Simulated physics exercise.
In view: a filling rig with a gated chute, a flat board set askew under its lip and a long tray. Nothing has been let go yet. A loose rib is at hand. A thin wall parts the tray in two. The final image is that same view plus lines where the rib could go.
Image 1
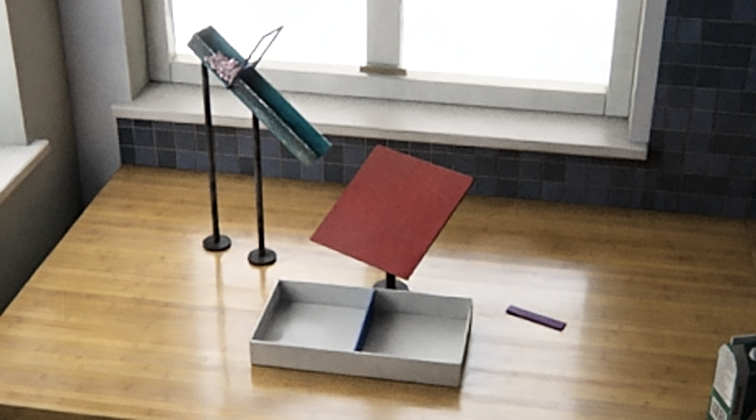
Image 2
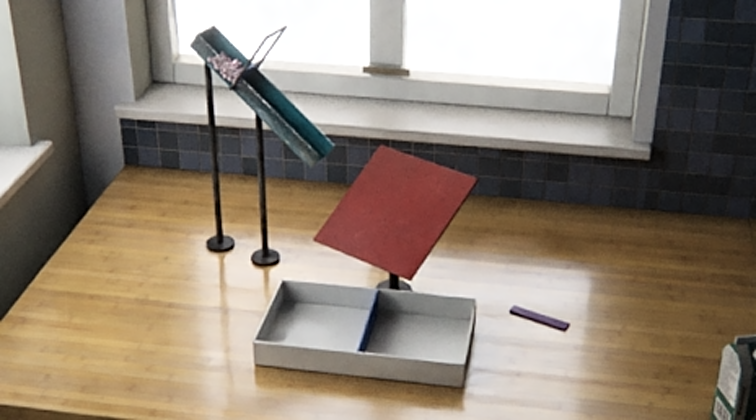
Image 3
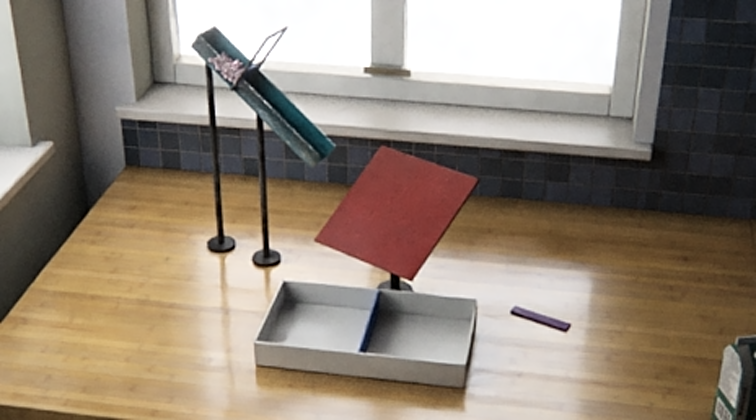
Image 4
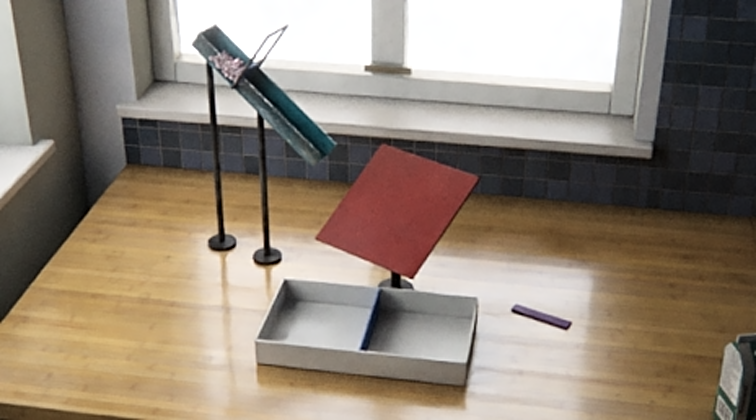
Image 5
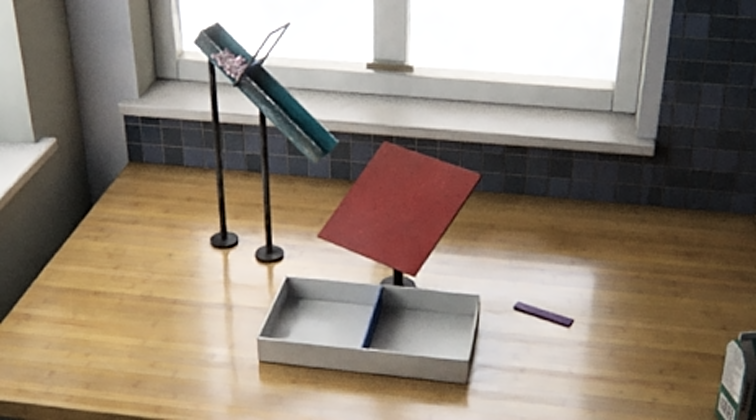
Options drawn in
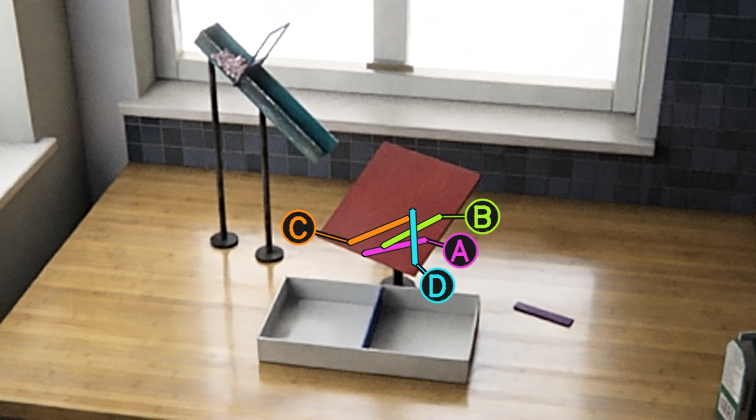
A tilted dark red board stands on a short post at the centre of a glossy wooden counter, seen from above, with a bright window and dark tiles behind. At left, a teal chute holding small pinkish pieces slopes down rightward on two black stands; a grey tray with a blue divider sits in front, a purple strip at right. Nothing moves except the view, which shifts very slightly.
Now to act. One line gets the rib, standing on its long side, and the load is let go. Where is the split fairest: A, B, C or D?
Choose D.
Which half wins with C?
The left half.
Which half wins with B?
Left.
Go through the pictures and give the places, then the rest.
The first frame shows load behind the gate (228, 69), sugar pearls; lip of the chute (315, 162), sloping fairly steeply.
The second frame shows middle of the board (395, 209), tilted fairly steeply; middle of its low edge (360, 259); of its high edge (428, 161).
The third frame shows front corners of the tray (254, 342) and (465, 364); front end of its middle wall (358, 353); gate still shut (252, 69).
The fourth frame shows middle of the load (233, 68); lip (320, 161).
The fifth frame shows middle of the load (235, 66); lip (322, 159).
On the marked copy, line A from (425, 239) to (364, 253); line B from (439, 216) to (383, 245); line C from (407, 218) to (350, 242); line D from (412, 211) to (415, 262).
With A, of what is caught, almost all in the left half, about a tenth in the right.
With B, of what is caught, the larger part in the left half, about a tenth in the right.
With C, of what is caught, almost all in the left half, about a tenth in the right.
With D, of what is caught, roughly a third in the left half, roughly two thirds in the right.
